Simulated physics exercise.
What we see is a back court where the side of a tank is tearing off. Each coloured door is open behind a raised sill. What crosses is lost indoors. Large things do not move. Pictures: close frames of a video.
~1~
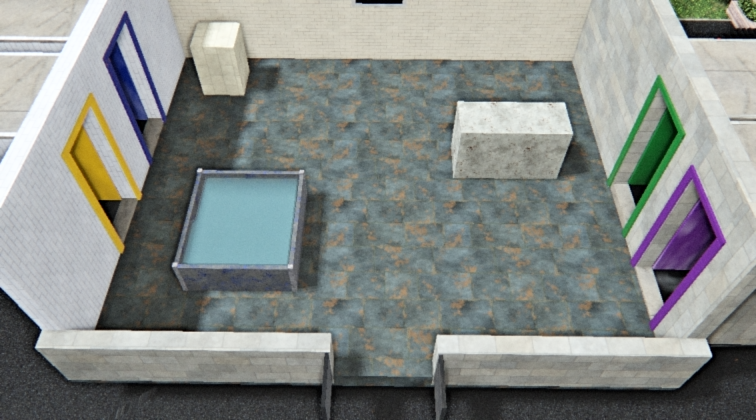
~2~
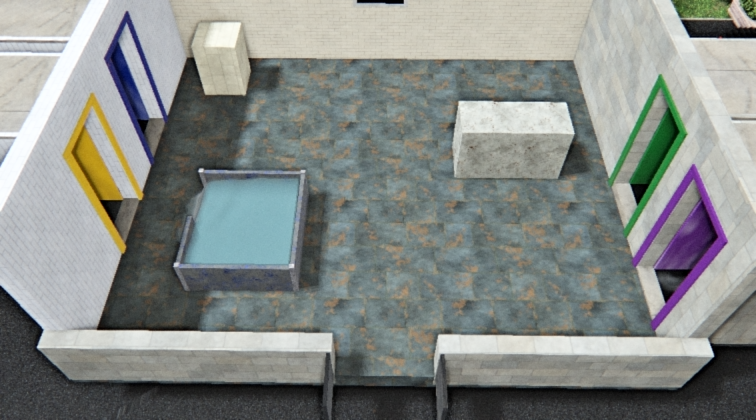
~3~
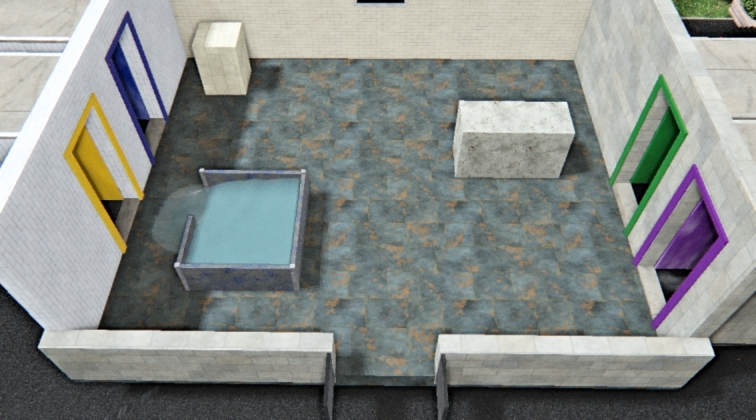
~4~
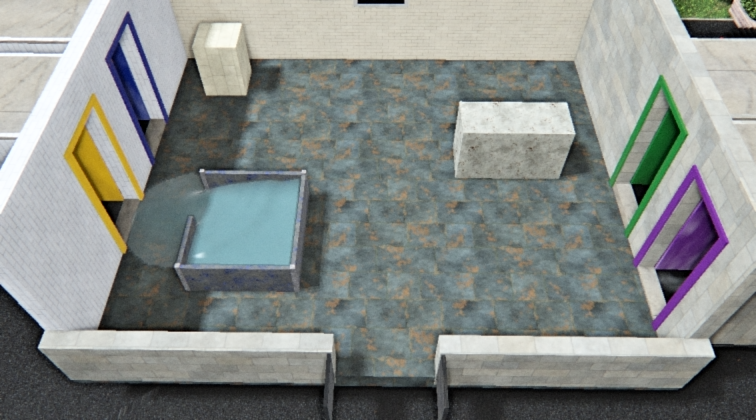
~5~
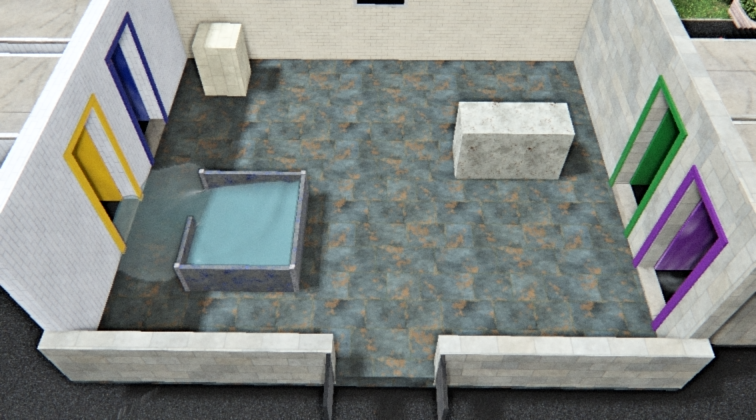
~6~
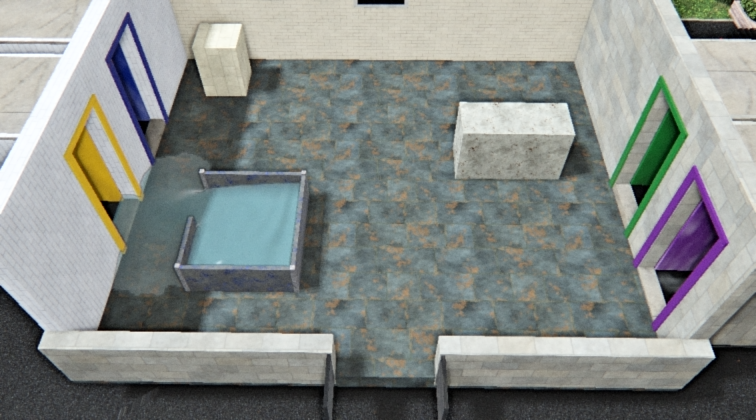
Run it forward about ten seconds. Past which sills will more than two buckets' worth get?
Yellow door: Over the cap. Purple door: Within the cap. Blue door: Within the cap. Green door: Within the cap.
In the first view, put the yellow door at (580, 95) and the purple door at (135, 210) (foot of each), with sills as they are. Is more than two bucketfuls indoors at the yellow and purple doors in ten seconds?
I'd say yellow falls short, while purple overflows.
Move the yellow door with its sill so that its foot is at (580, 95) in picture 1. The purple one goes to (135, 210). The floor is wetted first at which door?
Going by the pictures, it's the purple-painted one.
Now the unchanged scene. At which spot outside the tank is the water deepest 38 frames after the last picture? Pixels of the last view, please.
Close to (136, 216).
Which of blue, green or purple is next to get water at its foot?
I'd say it's the door marked blue.
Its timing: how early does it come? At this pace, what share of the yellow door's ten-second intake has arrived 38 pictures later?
Roughly 95 percent.
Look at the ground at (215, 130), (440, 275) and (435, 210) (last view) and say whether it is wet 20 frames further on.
Result, in that order: Wetted / not wetted / not wetted.
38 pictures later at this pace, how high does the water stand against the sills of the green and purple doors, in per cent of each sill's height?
Close to 0 per cent for the first one and close to 0 per cent for the second.
A moment on, water covers 10 % of the floor; the yellow door far over two buckets in, the purple door not reached, the blue door wet at the sill, nothing in, the green door not reached.
Next, water covers 15 % of the floor; the yellow door far over two buckets in, the purple door not reached, the blue door wet at the sill, nothing in, the green door not reached.
Then, water covers 20 % of the floor; the yellow door far over two buckets in, the purple door not reached, the blue door wet at the sill, nothing in, the green door not reached.
Later, water covers 35 % of the floor; the yellow door far over two buckets in, the purple door not reached, the blue door wet at the sill, nothing in, the green door not reached.
In the end, water covers 55 % of the floor; the yellow door far over two buckets in, the purple door not reached, the blue door wet at the sill, nothing in, the green door not reached.
